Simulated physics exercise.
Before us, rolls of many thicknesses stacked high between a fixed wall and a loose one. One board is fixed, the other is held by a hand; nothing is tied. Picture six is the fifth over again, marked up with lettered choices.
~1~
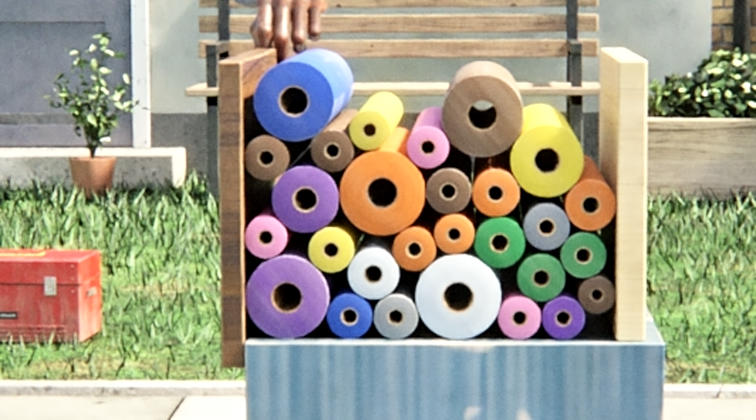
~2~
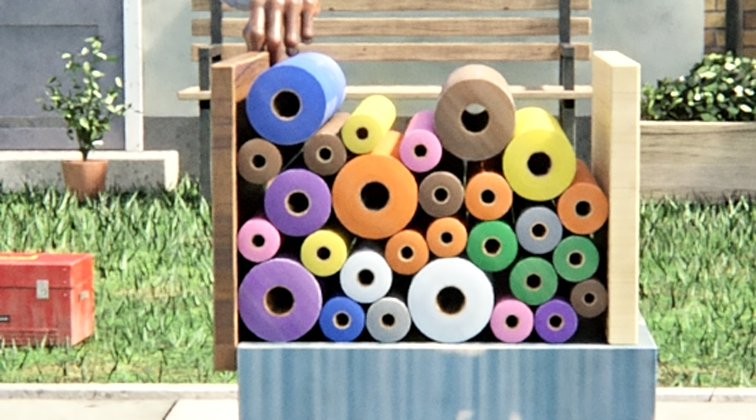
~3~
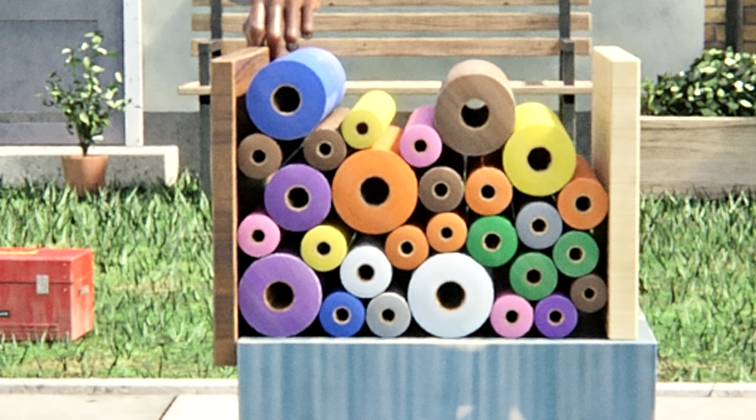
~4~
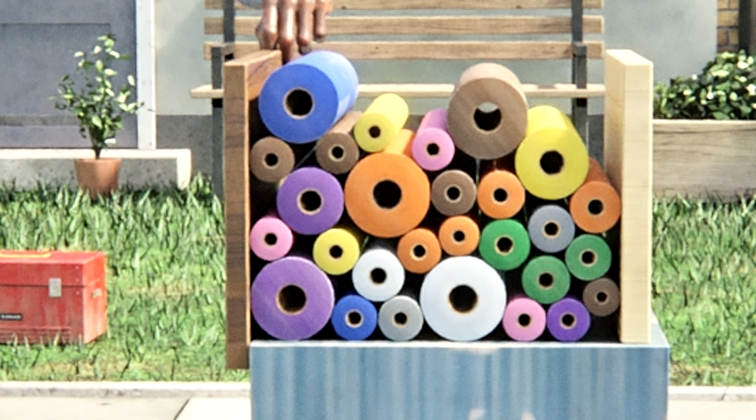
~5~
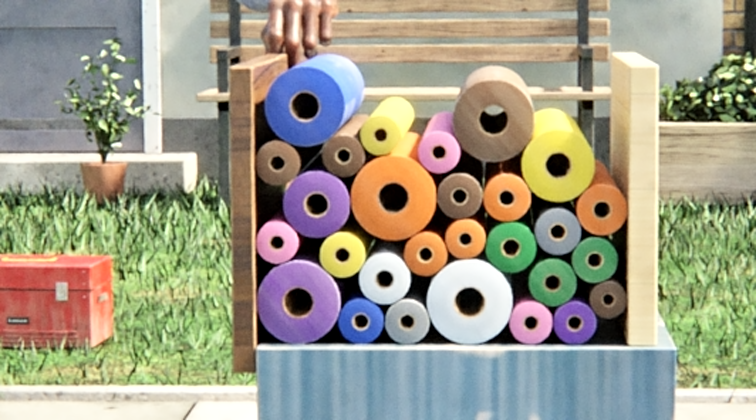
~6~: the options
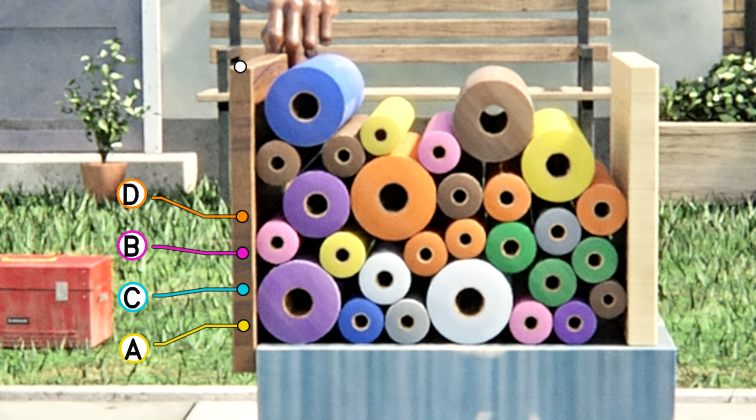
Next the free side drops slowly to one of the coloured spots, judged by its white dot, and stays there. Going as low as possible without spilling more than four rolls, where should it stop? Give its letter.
The lowest mark that will do is B.
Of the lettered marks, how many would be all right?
Two of the four.
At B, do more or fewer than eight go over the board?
It loses fewer than eight.
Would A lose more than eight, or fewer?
At A, fewer than eight.
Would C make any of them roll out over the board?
At C: Yes.
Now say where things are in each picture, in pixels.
A purple roll (563, 318); a purple roll (306, 200); a green roll (583, 255), in the first picture.
A green roll (576, 259); a brown roll (259, 162), in the second picture.
A yellow roll (540, 159); side board (247, 192), in the third picture.
A purple roll (292, 299); a purple roll (568, 320), in the fourth picture.
A purple roll (317, 205); a green roll (595, 260); a brown roll (278, 163), in the fifth picture.
On the marked copy, A at (244, 325); B at (243, 253); C at (243, 290); D at (242, 217); the white dot at (241, 67).
Taking B. A third of the way, top of the board (254, 154).
Two thirds of the way, top of the board (255, 250).
When it is over, top of the board (255, 252), two out over the board.
As for the rest, A more than four out over the board; C more than four out over the board; D none out over the board.
